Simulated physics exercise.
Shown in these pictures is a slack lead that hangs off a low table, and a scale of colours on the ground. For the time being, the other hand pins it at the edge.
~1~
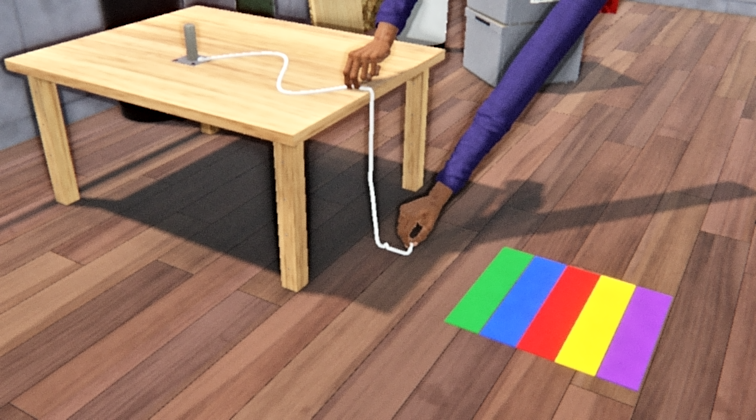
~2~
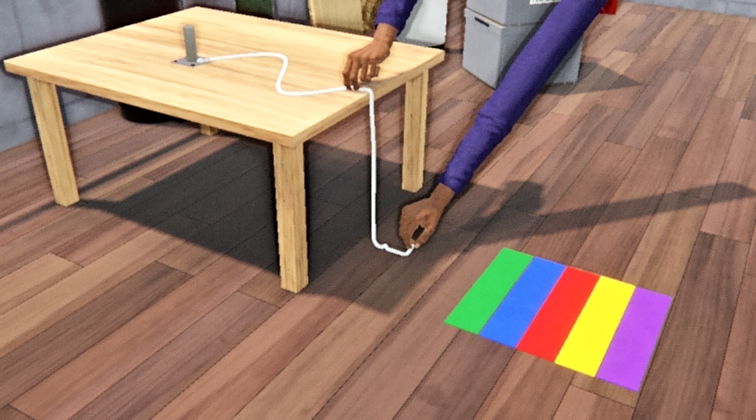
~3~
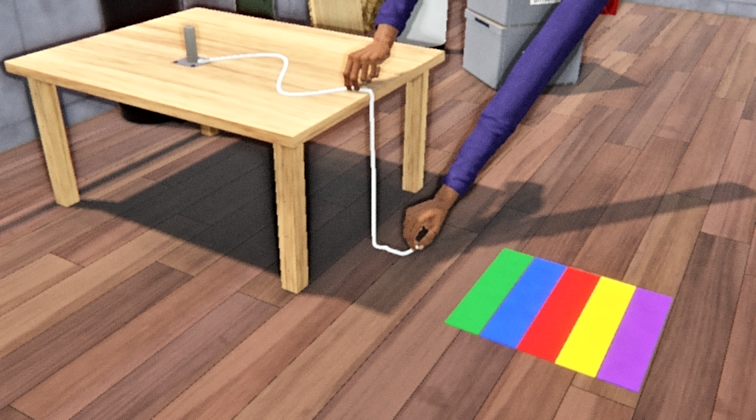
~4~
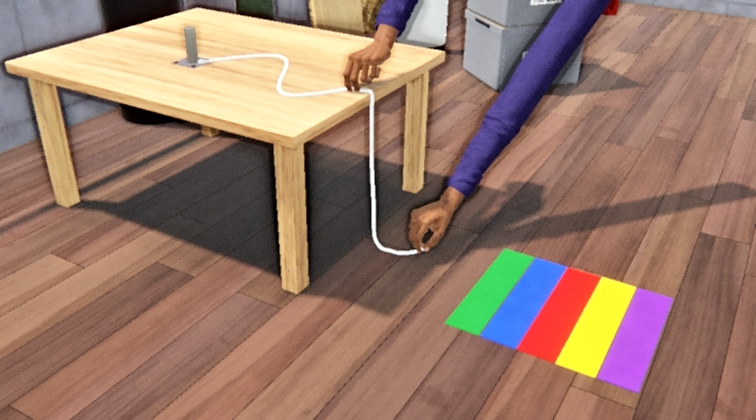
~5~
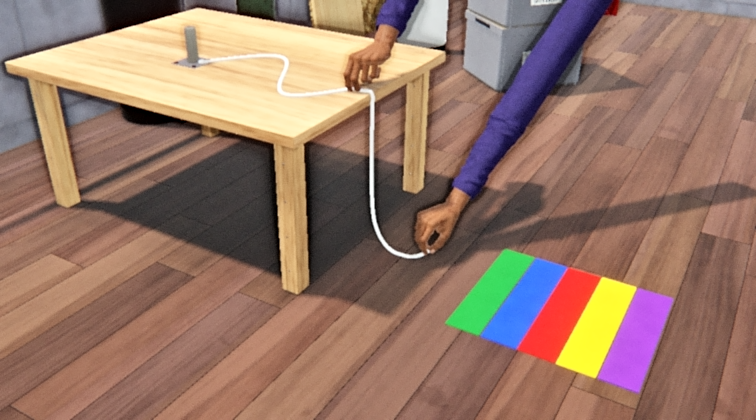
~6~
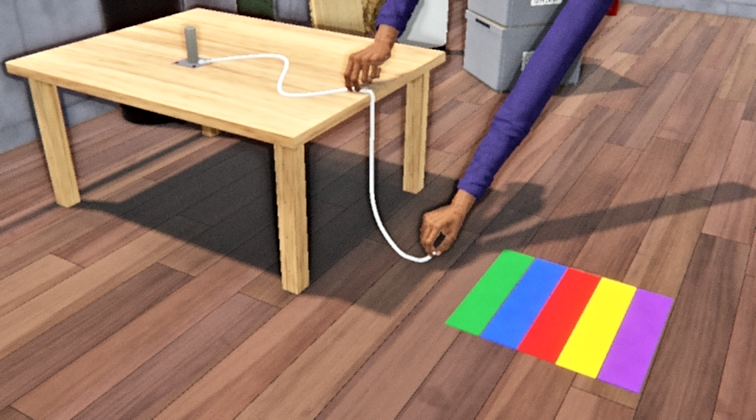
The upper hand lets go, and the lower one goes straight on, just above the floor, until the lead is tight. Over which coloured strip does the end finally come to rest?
Over the purple strip.
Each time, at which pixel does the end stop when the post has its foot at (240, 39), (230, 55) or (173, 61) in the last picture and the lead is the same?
Roughly (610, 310), then (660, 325), then (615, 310).
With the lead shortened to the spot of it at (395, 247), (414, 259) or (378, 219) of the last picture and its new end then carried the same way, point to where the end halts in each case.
Respectively (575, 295), (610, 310) and (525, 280).
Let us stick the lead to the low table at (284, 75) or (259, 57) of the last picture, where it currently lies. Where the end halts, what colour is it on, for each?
The end stops on red and then on yellow.
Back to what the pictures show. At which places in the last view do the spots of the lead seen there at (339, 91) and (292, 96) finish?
At (423, 139), then (385, 107).
Soon after, end near (576, 298); over red.
Then, end near (618, 311); over yellow.
At full stretch, end near (643, 319); over purple. The end stops over the purple strip.
